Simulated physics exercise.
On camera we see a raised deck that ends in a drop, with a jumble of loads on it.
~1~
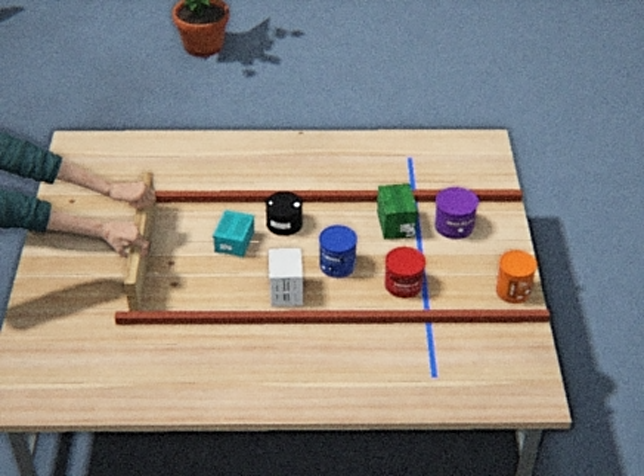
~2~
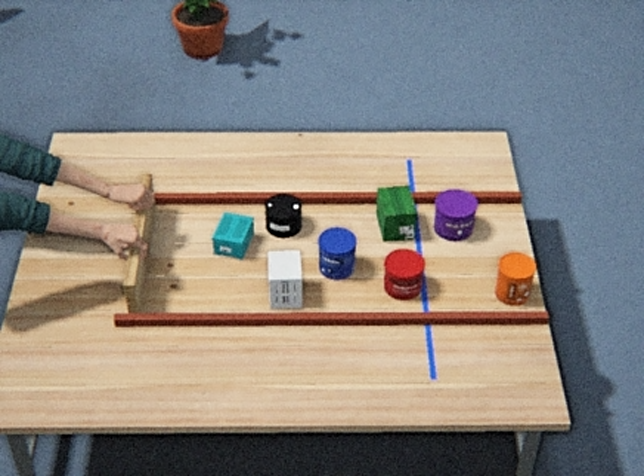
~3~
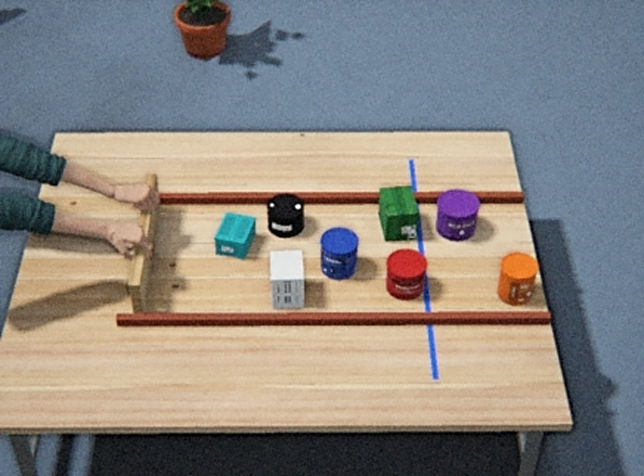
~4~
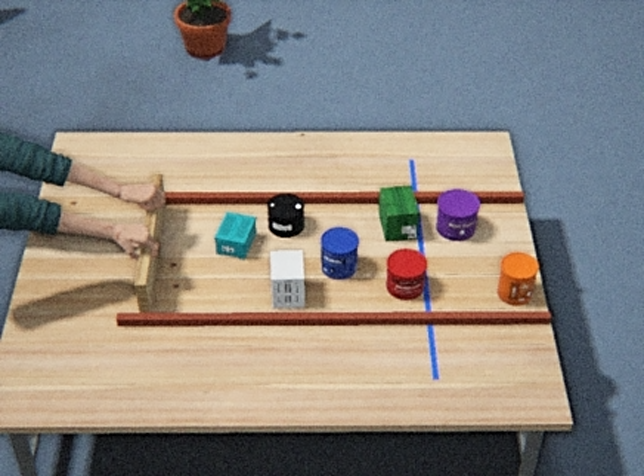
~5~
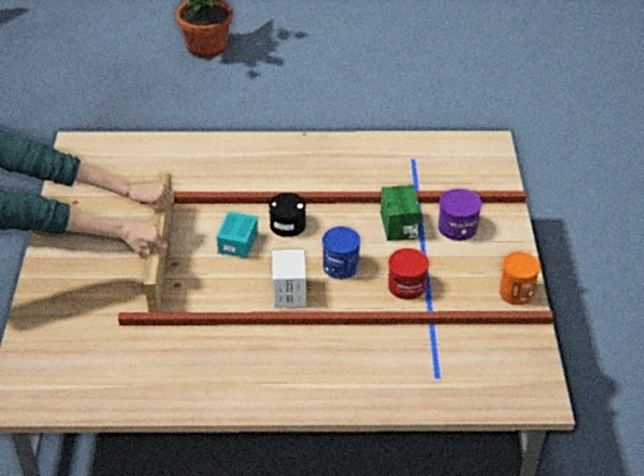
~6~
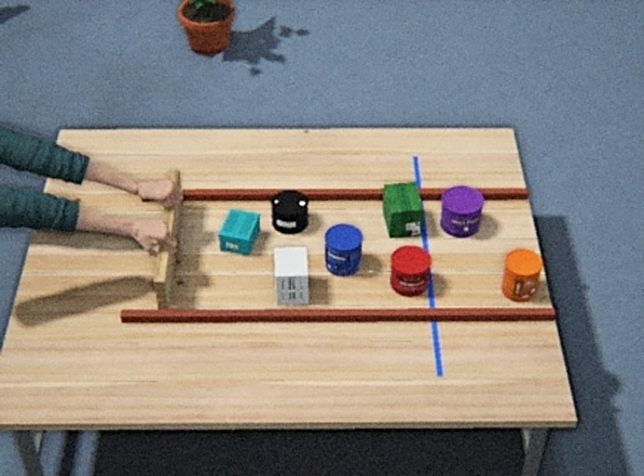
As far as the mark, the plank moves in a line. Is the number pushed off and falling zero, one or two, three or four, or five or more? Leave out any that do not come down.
It is zero.
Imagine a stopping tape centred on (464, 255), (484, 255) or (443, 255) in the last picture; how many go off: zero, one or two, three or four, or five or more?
In the order of the places given: One to two; either one or two; zero.
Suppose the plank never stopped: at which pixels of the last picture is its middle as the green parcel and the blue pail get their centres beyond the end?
The green parcel puts it at (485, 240), the blue pail at (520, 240).
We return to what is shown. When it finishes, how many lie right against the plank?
Tally at the end: 4.
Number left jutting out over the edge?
You'd get 0.
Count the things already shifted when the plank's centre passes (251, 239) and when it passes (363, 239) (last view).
At the first place 2, at the second 6.
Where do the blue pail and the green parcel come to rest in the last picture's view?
In the last picture the first middle sits at (447, 252) and the other at (475, 211).
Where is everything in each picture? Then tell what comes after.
In the first frame, orange pail (516, 277); purple pail (456, 213); red pail (405, 273); plank (142, 241); tape (421, 256).
In the second frame, purple pail (455, 216); plank (141, 243).
In the third frame, red pail (406, 275); black canister (286, 216).
In the fourth frame, orange pail (517, 279); white crate (288, 279).
In the fifth frame, purple pail (459, 215); blue pail (341, 253).
In the sixth frame, orange pail (521, 276); purple pail (461, 212); red pail (410, 271); plank (170, 240); tape (427, 255).
Soon after, none off yet; orange pail at rest near (521, 276); purple pail at rest near (461, 212); red pail at rest near (410, 271).
After that, none off yet; orange pail at rest near (521, 276); purple pail moving near (464, 212); red pail displaced a little near (431, 271).
In the end, the number that fall off is zero.
